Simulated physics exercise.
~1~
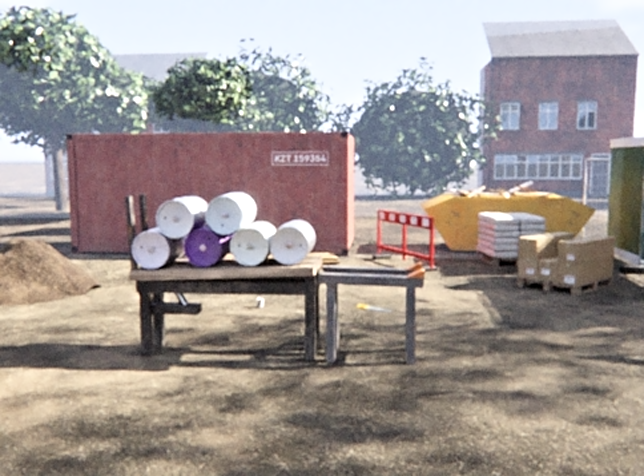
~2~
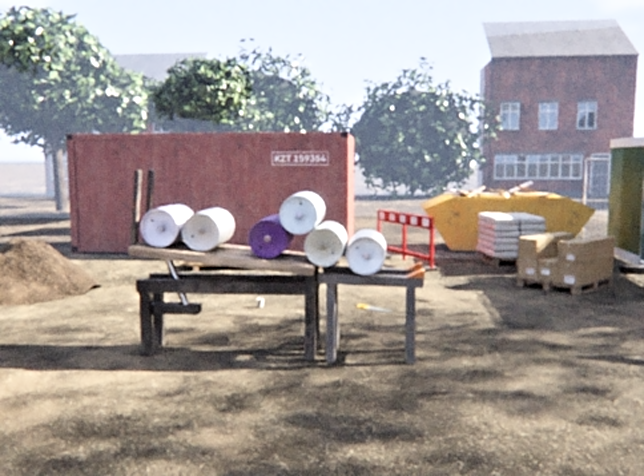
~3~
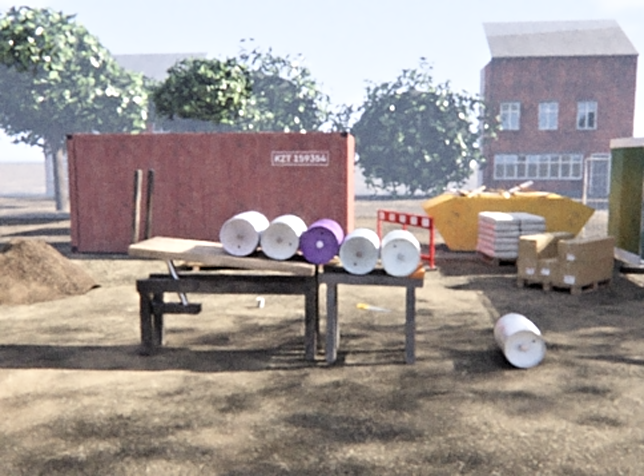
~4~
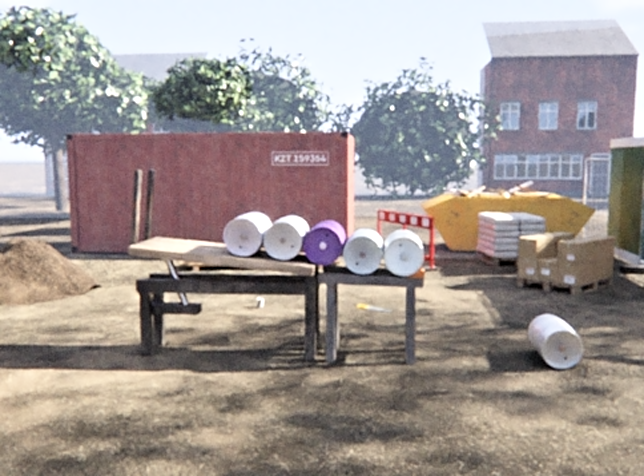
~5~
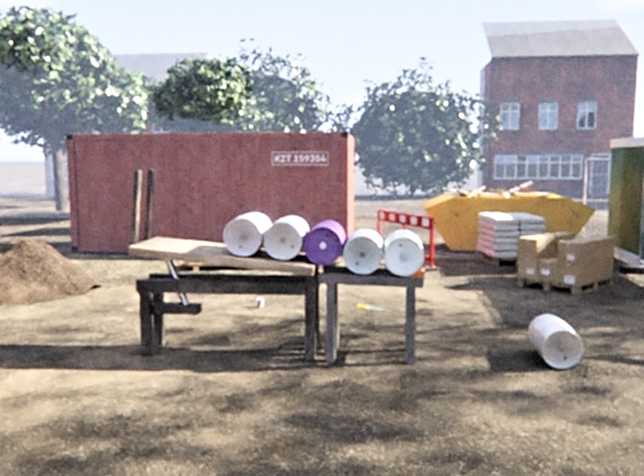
Six kegs roll right off the tilting deck, and one white keg lands on the ground.
